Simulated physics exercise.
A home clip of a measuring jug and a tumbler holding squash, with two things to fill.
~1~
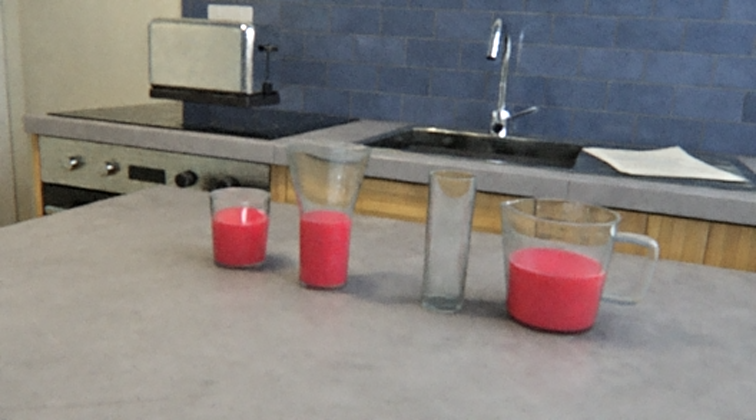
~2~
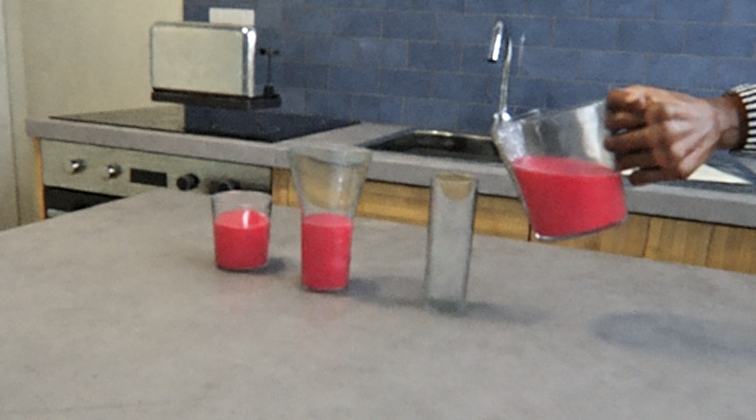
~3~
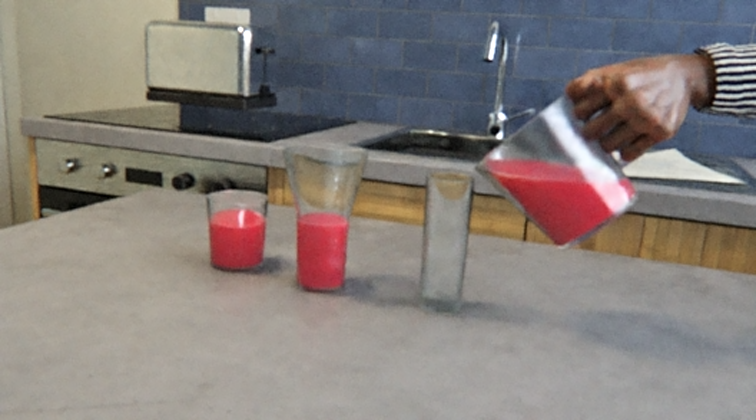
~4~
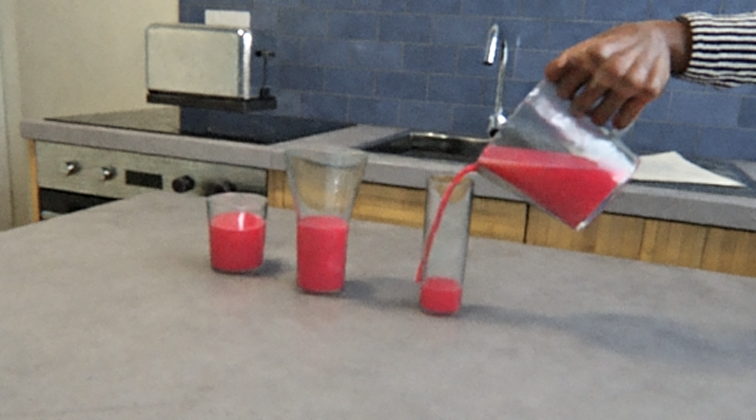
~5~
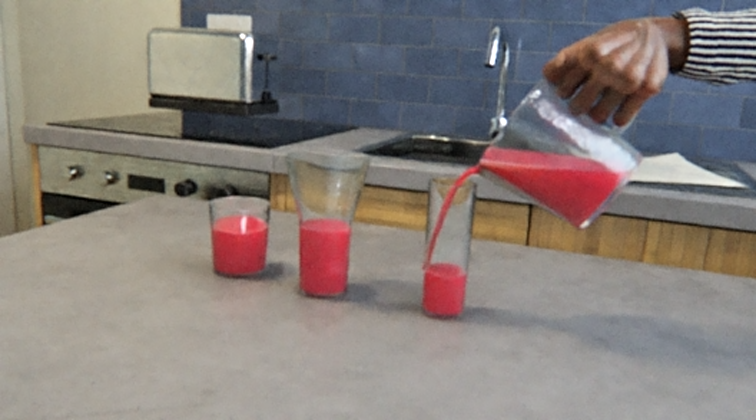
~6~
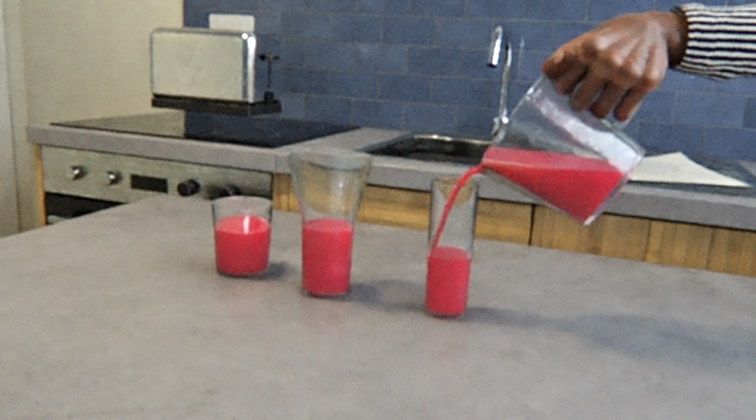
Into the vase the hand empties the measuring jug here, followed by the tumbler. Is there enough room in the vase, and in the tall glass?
In order: The vase will take the pour cleanly; the tall glass will get too much.
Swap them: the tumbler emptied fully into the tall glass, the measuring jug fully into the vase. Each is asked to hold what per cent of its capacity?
80 % then 100 %.
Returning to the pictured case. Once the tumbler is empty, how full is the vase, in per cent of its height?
It comes up to some 80 per cent.
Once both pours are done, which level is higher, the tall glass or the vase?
The level ends higher in the tall glass on the right.
Soon after, the tall glass is full to the brim and has run over.
In the end, the vase is about three quarters full; the tall glass is full to the brim and has run over.
